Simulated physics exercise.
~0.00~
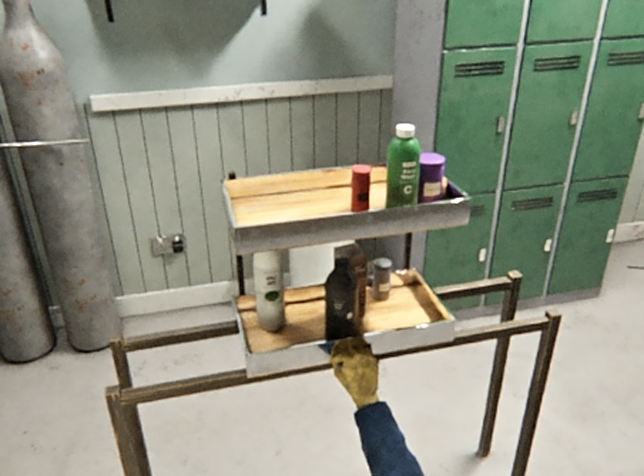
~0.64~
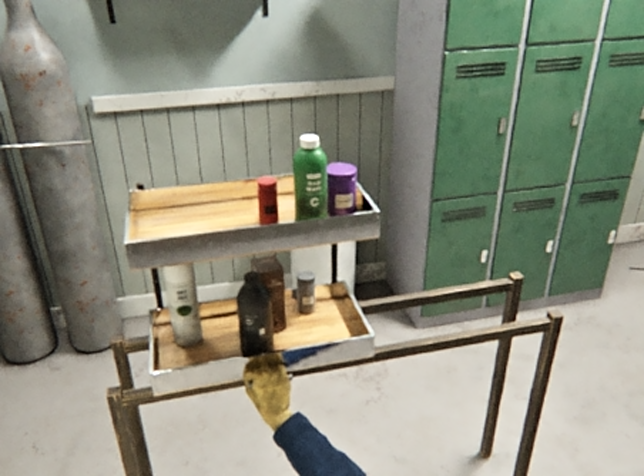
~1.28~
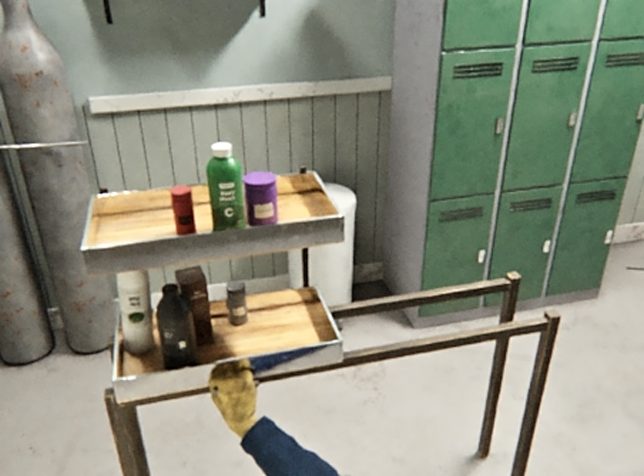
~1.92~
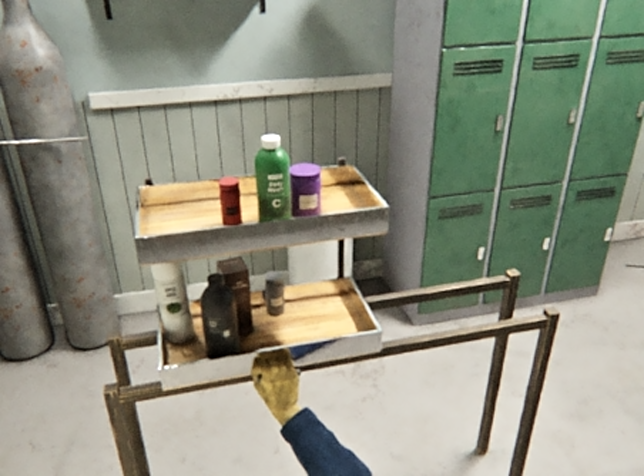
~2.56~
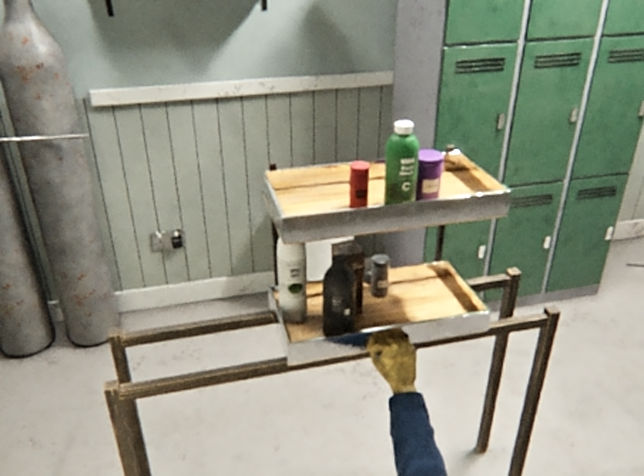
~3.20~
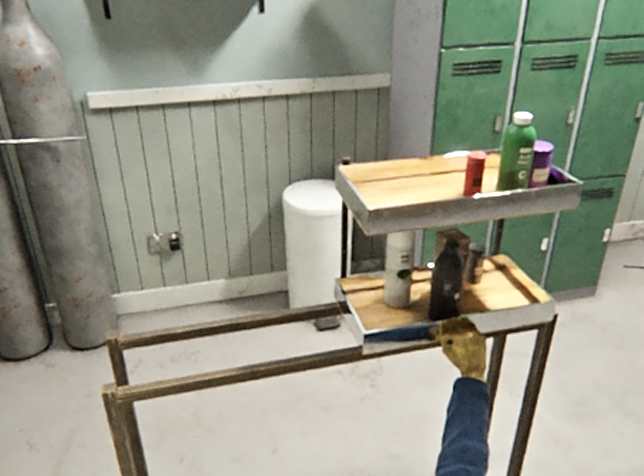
A two-tier wooden tray with pale metal edges slides along a brown metal frame in a locker room, viewed from in front and slightly above by a gently swaying camera. A red shaker, green bottle and purple jar stand on the top shelf, while white and black bottles, a brown carton and a grey shaker stand below. Gas cylinders stand at left, green lockers at right. A yellow-gloved hand moves with the tray leftward to the frame's left end, then back rightward across it. The tray finishes at the right end, its containers still upright.
